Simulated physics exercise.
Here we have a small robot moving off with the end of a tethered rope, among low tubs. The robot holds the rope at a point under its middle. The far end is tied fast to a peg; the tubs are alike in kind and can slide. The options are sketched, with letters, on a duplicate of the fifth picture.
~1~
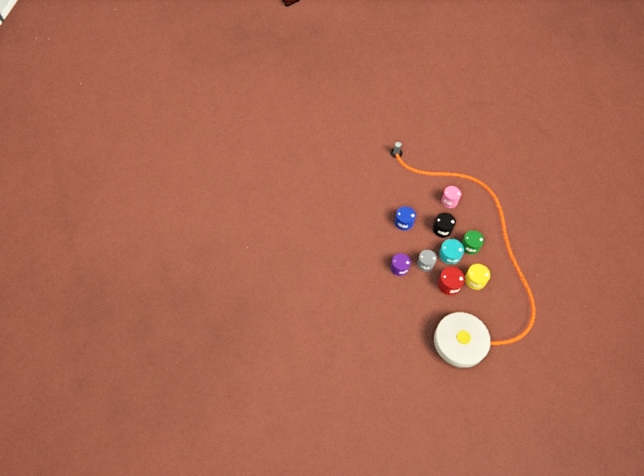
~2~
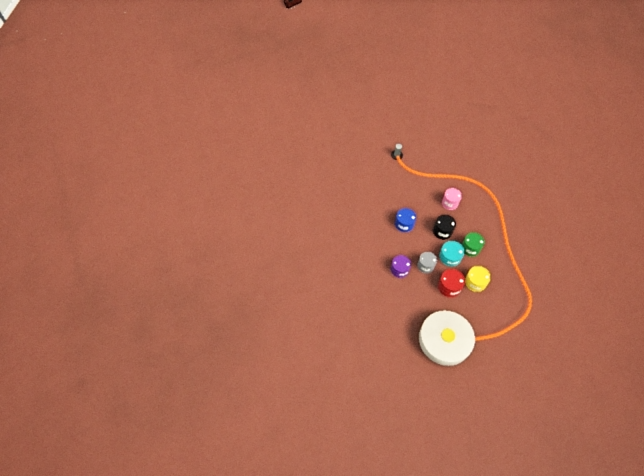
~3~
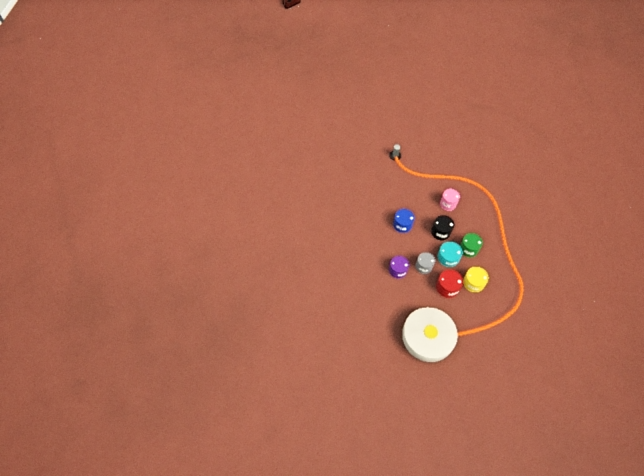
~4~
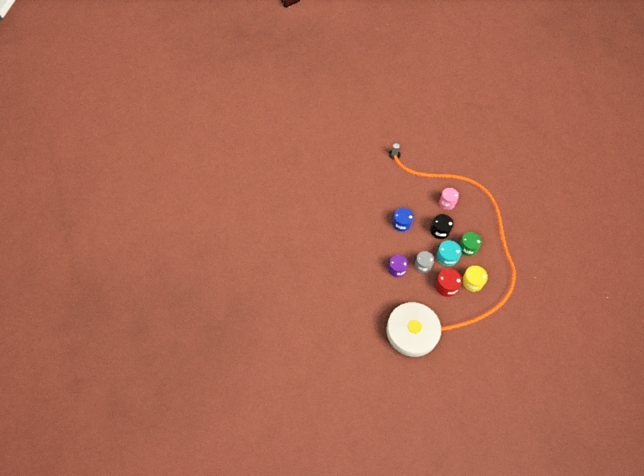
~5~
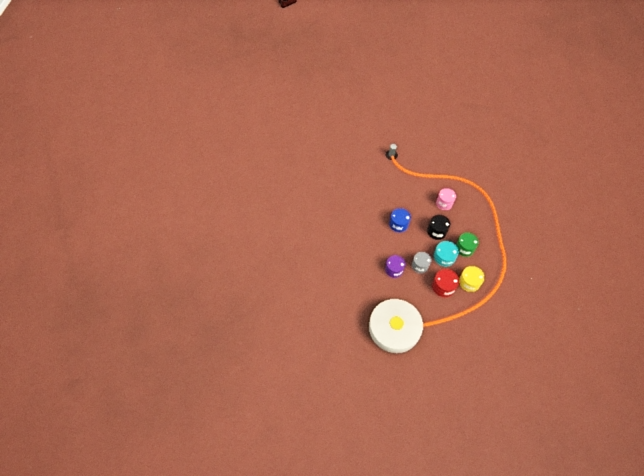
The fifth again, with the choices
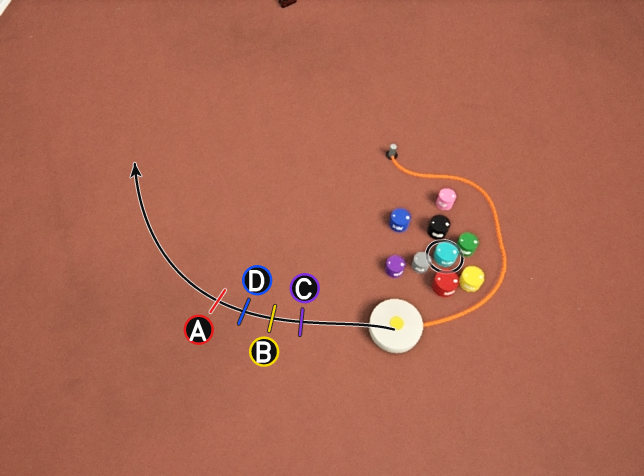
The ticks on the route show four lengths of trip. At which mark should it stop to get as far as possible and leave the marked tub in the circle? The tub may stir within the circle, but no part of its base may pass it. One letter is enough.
Up to mark C.
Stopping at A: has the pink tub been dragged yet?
Yes.
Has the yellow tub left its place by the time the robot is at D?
Yes.
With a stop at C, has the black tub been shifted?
By then, no.
On the marked copy, A at (218, 301); B at (272, 318); C at (301, 322); D at (244, 312); the ring at (445, 256); the route from (394, 329) via (201, 291) to (135, 164).
Taking C. A third of the way, robot (363, 322); turquoise tub (446, 254).
Two thirds of the way, robot (329, 320); turquoise tub (446, 254).
When it is over, robot (301, 319); turquoise tub (444, 253); green tub (462, 245); yellow tub (457, 269); pink tub (442, 202); red tub (442, 281); the turquoise tub is still in its ring.
As for the rest, A drags the ringed tub to (402, 236); B drags the ringed tub to (428, 248); D drags the ringed tub to (415, 241).
